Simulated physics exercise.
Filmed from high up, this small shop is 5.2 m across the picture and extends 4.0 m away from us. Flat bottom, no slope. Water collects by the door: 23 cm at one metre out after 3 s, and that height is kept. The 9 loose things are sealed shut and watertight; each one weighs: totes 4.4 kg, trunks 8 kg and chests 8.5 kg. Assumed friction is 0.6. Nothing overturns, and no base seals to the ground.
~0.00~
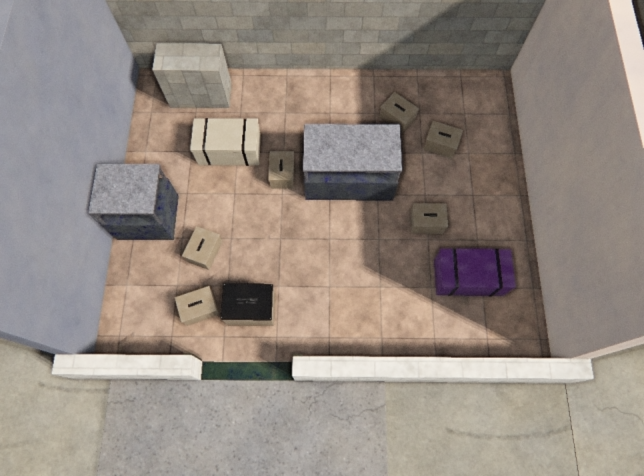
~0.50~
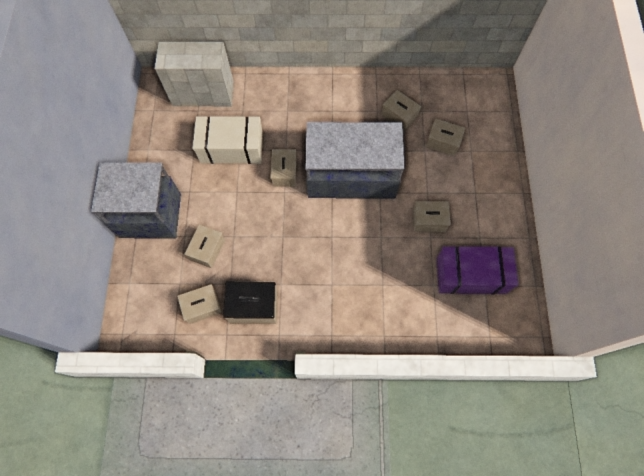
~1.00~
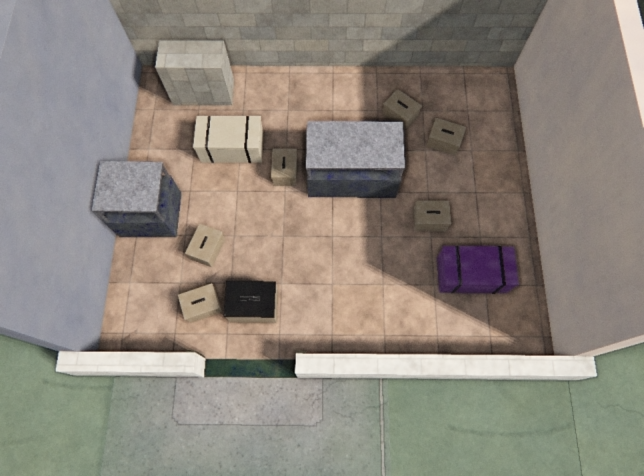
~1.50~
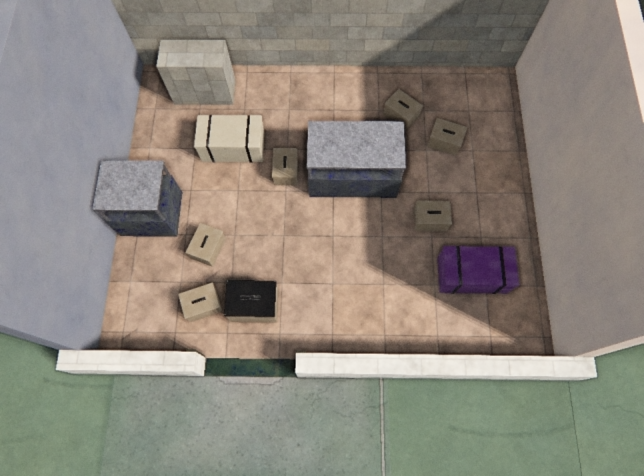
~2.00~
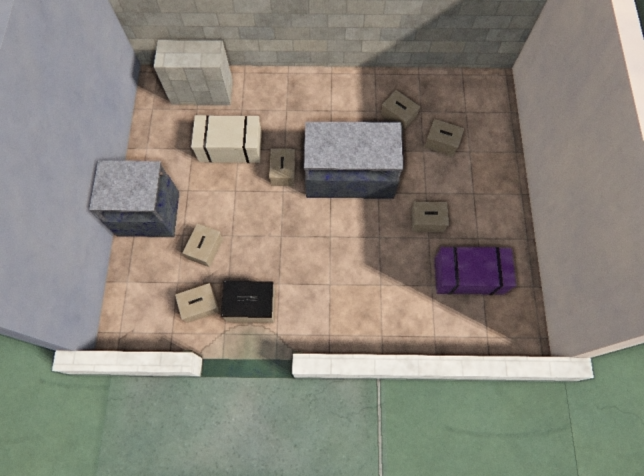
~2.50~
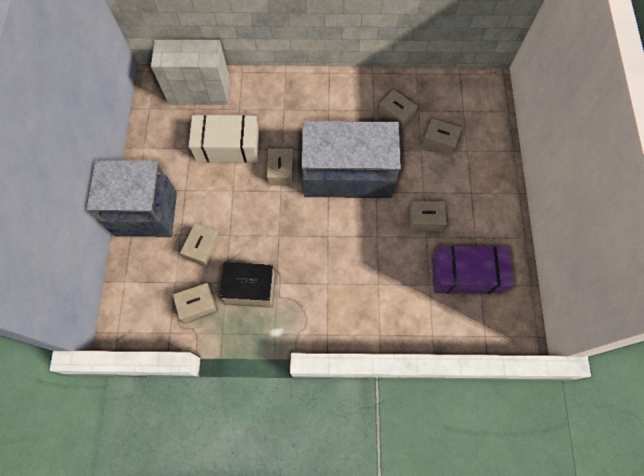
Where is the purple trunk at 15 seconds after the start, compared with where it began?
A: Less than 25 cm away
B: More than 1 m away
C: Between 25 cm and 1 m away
Option B: More than 1 m away.
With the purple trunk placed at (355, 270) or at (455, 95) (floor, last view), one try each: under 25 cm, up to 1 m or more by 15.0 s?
The first start leaves it slightly displaced, the second leaves it well away.
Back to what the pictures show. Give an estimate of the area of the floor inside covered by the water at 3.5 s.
Wet: Near 5.0 m2.
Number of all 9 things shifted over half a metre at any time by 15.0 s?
The number is 9.
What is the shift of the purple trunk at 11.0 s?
30 cm, give or take.
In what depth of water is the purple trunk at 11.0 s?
5 cm or so.
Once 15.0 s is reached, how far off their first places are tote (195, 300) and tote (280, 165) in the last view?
First 100 cm, then 150 cm.
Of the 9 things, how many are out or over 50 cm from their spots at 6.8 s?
Answer: 6.
After 3.5 s the purple trunk is near (475, 266), 0.0 m from its start, aground; 0 afloat.
After 6.8 s the purple trunk is near (478, 271), 0.1 m from its start, aground; 5 afloat.
After 11.0 s the purple trunk is near (471, 292), 0.3 m from its start, afloat; 9 afloat.
After 15.0 s the purple trunk is near (288, 250), 2.1 m from its start, afloat; 9 afloat.
